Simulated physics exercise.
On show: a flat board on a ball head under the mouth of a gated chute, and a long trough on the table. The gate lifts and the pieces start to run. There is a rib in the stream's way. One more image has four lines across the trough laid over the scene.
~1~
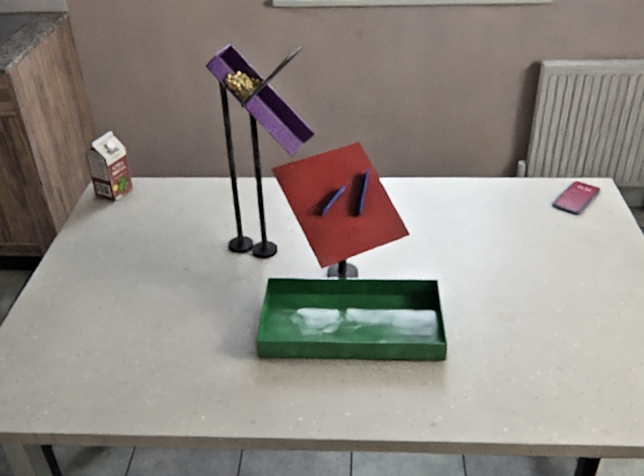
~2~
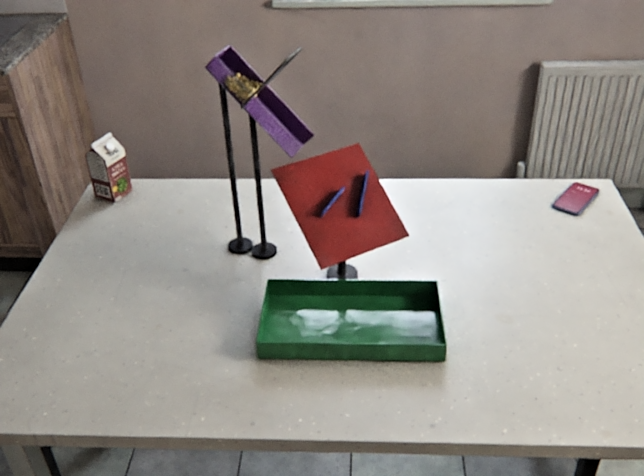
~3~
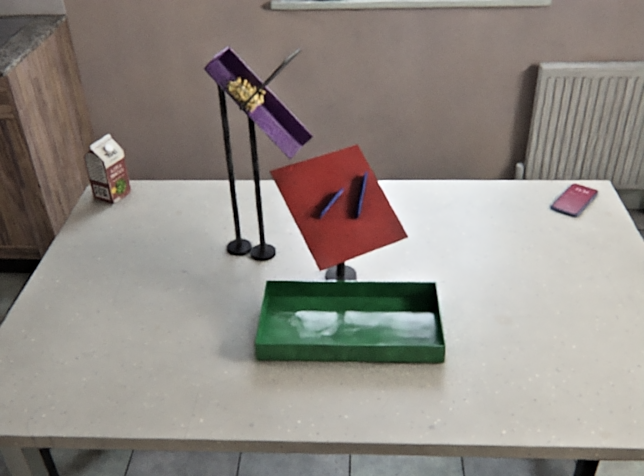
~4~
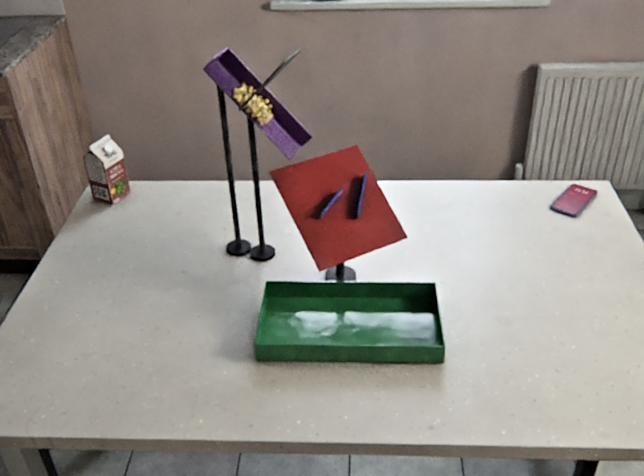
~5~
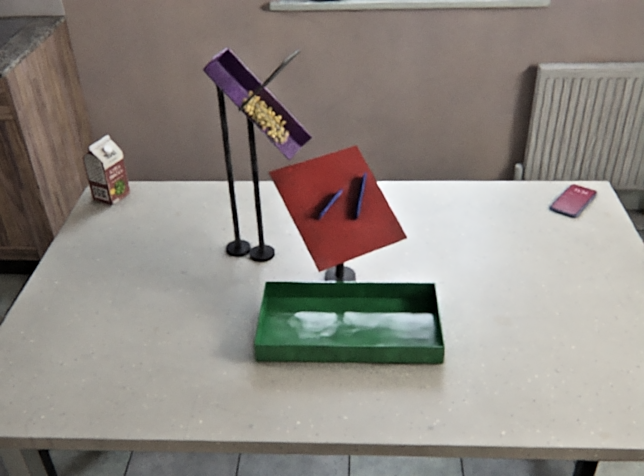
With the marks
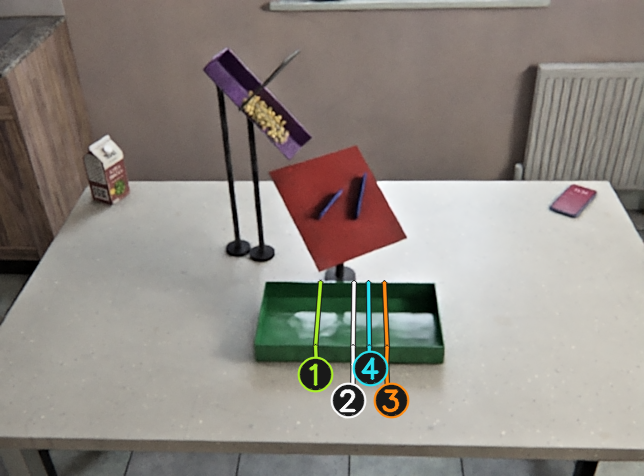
A green trough sat on a pale table below a tilted red board with two small ribs, while yellowish beans behind a gate in a purple chute began sliding down it to the right, spreading out.
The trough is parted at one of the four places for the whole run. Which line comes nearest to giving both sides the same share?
Take 2.
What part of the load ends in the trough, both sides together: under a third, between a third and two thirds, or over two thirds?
It is over two thirds.
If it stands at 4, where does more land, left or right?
More lands on the left.
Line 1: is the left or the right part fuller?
More lands on the right.
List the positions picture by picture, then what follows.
The first frame shows load behind the gate (245, 86), soya beans; lip of the chute (298, 150), sloping fairly steeply.
The second frame shows middle of the board (341, 203), tilted fairly steeply; middle of its low edge (367, 252); of its high edge (316, 156).
The third frame shows front corners of the trough (256, 343) and (445, 346), empty; front of the load (262, 101).
The fourth frame shows middle of the load (256, 102); its front (268, 120), roughly a third of the way to the lip; rib from (366, 172) to (358, 215); rib from (343, 189) to (322, 214).
The fifth frame shows middle of the load (264, 119); its front (285, 139), the larger part of the way to the lip.
On the marked copy, line 1 crosses the front rim at (315, 345); line 2 crosses the front rim at (353, 346); line 3 crosses the front rim at (387, 346); line 4 crosses the front rim at (369, 346).
With 1, of what is caught, roughly a quarter on the left of the divider, the larger part on the right.
With 2, of what is caught, roughly half on the left of the divider, roughly half on the right.
With 3, of what is caught, almost all on the left of the divider, just a few on the right.
With 4, of what is caught, the larger part on the left of the divider, about a tenth on the right.
